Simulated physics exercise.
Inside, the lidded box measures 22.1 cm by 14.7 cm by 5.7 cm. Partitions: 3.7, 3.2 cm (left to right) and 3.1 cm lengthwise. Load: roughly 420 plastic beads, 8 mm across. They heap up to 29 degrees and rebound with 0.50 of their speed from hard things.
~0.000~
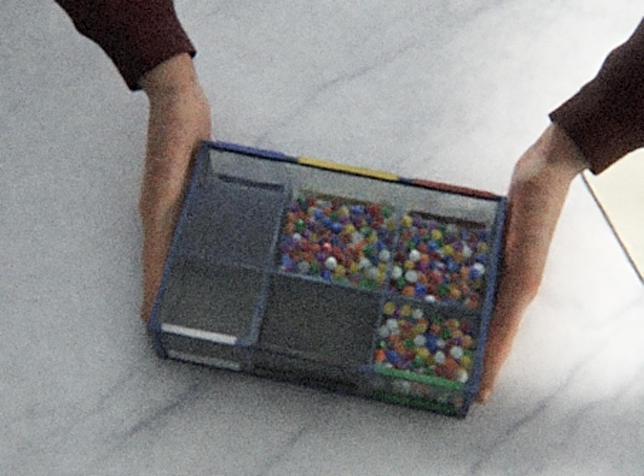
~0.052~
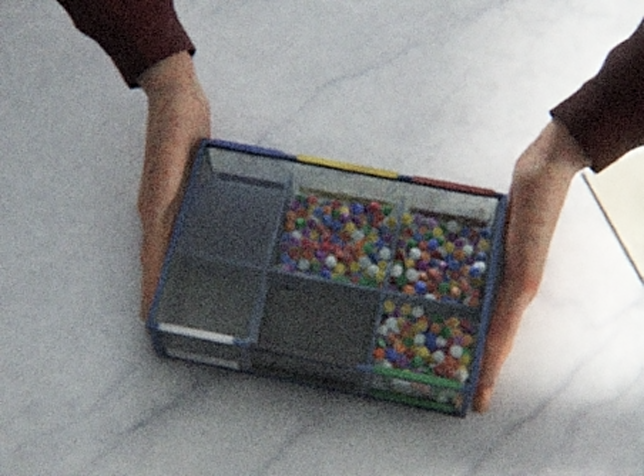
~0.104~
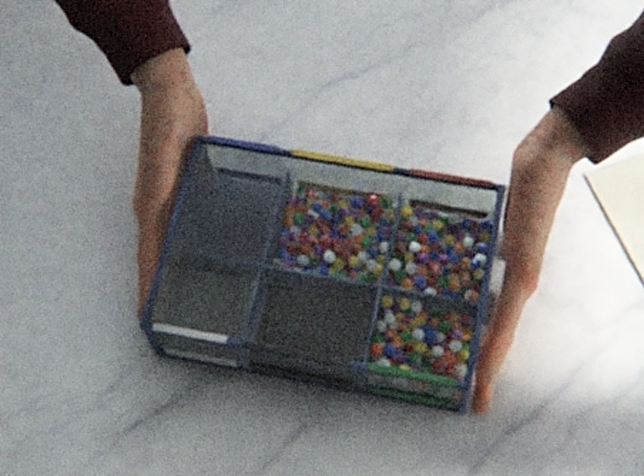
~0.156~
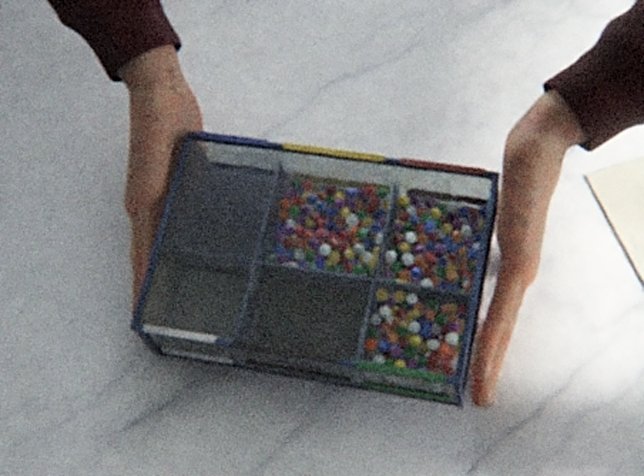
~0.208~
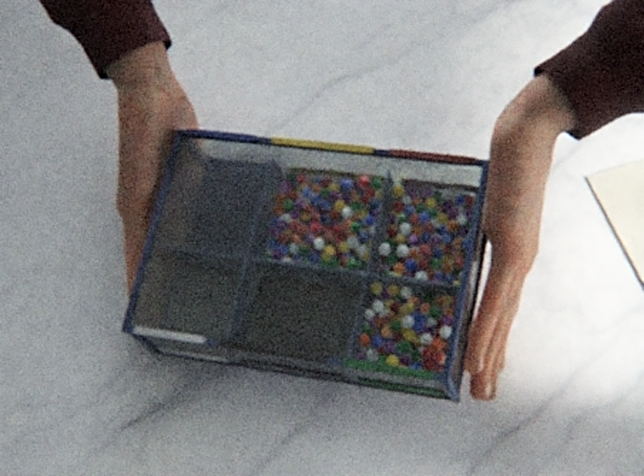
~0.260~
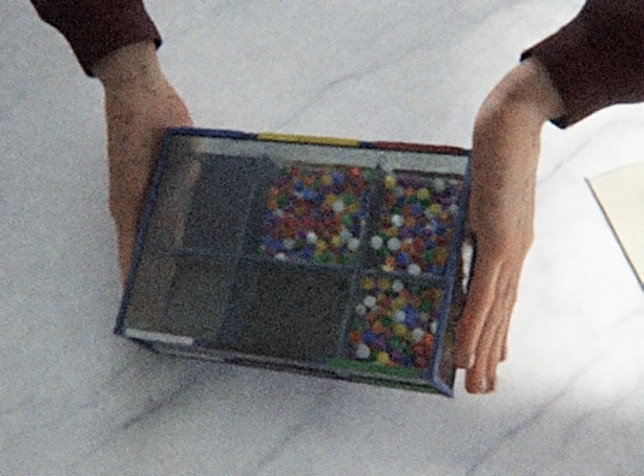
On a marble surface, two hands gradually tilt a clear divided box of colourful beads leftward.
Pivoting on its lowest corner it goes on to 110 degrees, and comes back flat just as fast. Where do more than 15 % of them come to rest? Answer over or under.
Red under, blue under, green under, yellow under, white over, black over.
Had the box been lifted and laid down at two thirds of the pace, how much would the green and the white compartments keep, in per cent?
Then: Green 5; white 60.
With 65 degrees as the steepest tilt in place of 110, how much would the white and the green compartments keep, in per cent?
In that case white 5; green 30.
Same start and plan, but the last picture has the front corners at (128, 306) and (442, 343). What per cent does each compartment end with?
Red 0, blue 60, green 0, yellow 15, white 20, black 0.
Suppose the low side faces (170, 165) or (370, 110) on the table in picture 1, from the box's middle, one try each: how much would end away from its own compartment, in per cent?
Some 70 and 35 per cent.
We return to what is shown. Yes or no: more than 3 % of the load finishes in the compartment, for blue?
Blue yes.
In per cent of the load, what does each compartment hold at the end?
Red 0; blue 10; green 5; yellow 0; white 60; black 30.
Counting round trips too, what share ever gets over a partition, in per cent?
Some 95 per cent.
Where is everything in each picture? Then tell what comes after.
In the first frame, box tilt 0 degrees, front corners at (155, 324) and (471, 387); red 30 %, green 35 %, yellow 35 %.
In the second frame, box tilt 1 degrees, front corners at (153, 324) and (470, 387).
In the third frame, box tilt 5 degrees, front corners at (147, 324) and (465, 384), lowest corner left front.
In the fourth frame, box tilt 10 degrees, front corners at (137, 325) and (456, 379), lowest corner left front.
In the fifth frame, box tilt 15 degrees, front corners at (129, 327) and (444, 376), lowest corner left front.
In the sixth frame, box tilt 21 degrees, front corners at (121, 330) and (429, 374), lowest corner left front; red 30 %, green 35 %, yellow 35 %. The box's pace is about 105 degrees a second.
Then, at 1.21 s, tilt 110 degrees; red 5 %, blue 5 %, green 15 %, yellow 20 %, white 25 %, black 25 %.
After 1.85 s, tilt 48 degrees; blue 5 %, green 5 %, white 60 %, black 30 %.
After 2.53 s, tilt 0 degrees; blue 10 %, green 5 %, white 60 %, black 30 %.
At rest (2.9 s), red 0 %, blue 10 %, green 5 %, yellow 0 %, white 60 %, black 30 %.
